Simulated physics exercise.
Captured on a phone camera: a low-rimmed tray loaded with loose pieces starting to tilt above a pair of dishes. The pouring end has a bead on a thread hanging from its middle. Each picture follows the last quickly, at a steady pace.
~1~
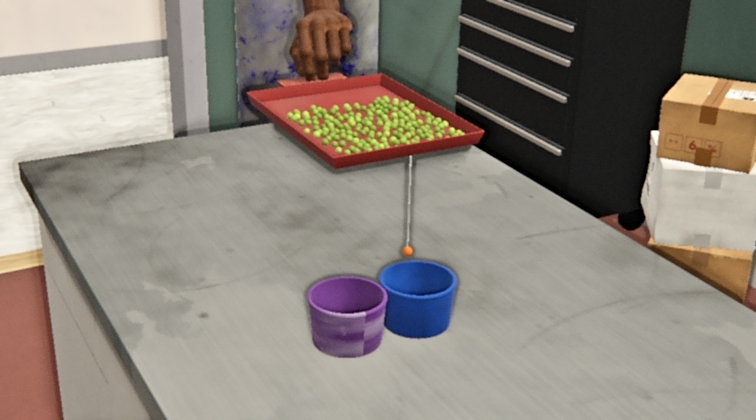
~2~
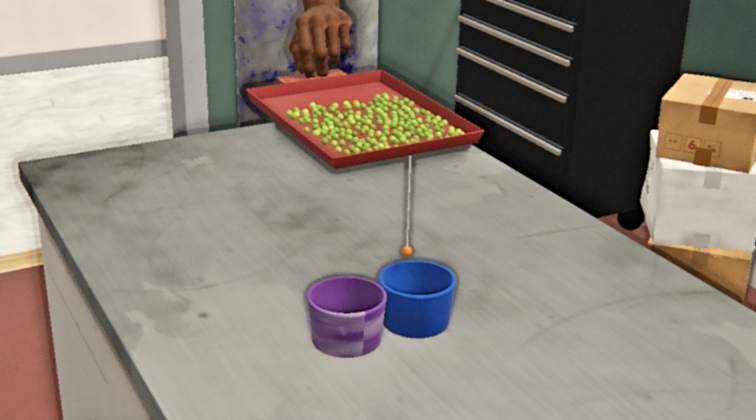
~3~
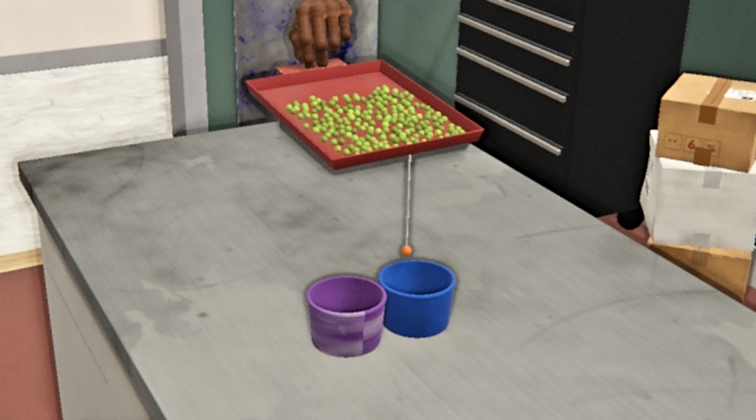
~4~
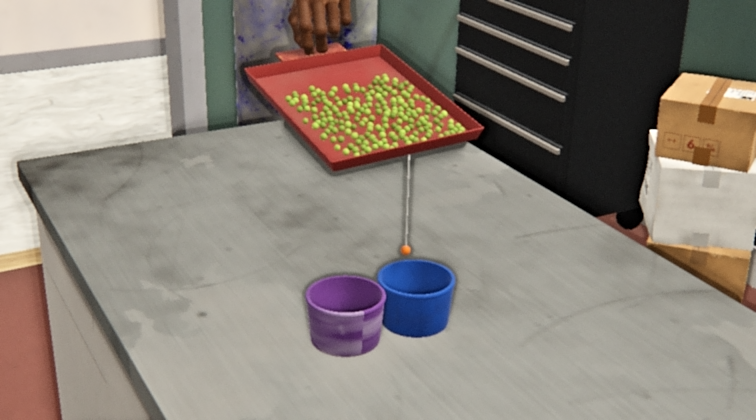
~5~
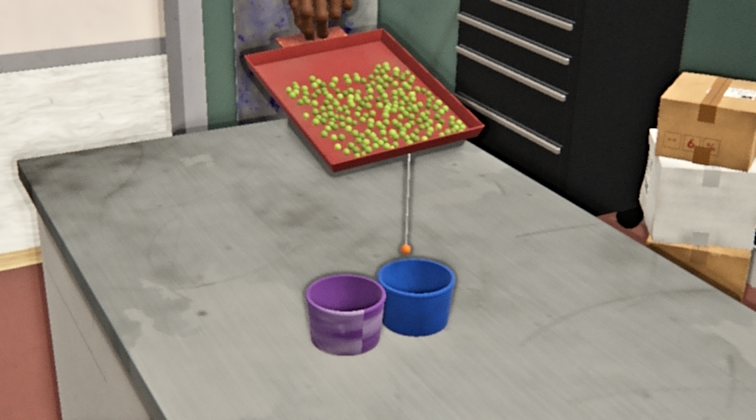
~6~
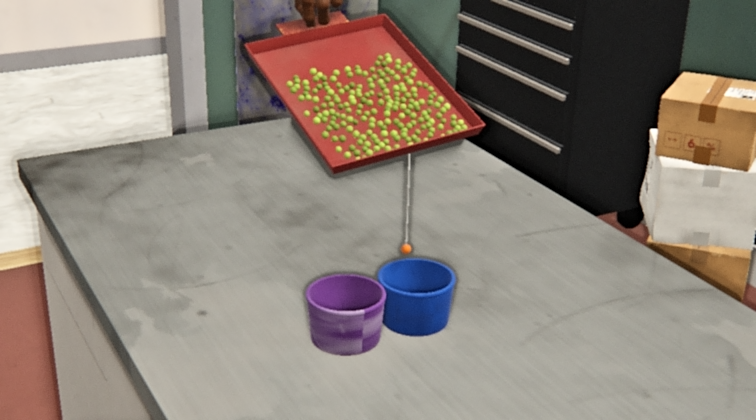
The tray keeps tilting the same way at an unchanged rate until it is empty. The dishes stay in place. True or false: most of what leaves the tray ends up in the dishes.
True.
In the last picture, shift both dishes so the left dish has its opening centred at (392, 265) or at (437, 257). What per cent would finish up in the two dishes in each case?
I'd expect some 10 percent, and then some 0 percent.
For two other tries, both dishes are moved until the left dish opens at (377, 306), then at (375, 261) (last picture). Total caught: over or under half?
Together the dishes get less than a half first, then less than a half.
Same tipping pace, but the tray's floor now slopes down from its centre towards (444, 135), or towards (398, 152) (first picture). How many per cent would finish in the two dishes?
Respectively 0 % and 70 %.
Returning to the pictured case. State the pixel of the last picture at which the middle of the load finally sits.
Near (355, 327), more or less.
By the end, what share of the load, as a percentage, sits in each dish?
Left dish about 60 per cent, right dish about 30 per cent.
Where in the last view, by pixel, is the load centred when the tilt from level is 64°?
At about (378, 148).
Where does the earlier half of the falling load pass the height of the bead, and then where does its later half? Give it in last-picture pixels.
(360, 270) first, (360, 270) later.
Soon, tray tipped steeply; nearly all on the tray; a small part in the left dish; a small part in the air.
A while on, tray tipped past a quarter turn; a stray few on the tray; about half in the left dish; about a quarter in the right dish; a stray few outside both; about a quarter in the air.
Towards the end, tray tipped past a quarter turn; about two thirds in the left dish; about a third in the right dish; a small part outside both.
Finally, tray tipped past a quarter turn; about two thirds in the left dish; about a third in the right dish; a small part outside both.
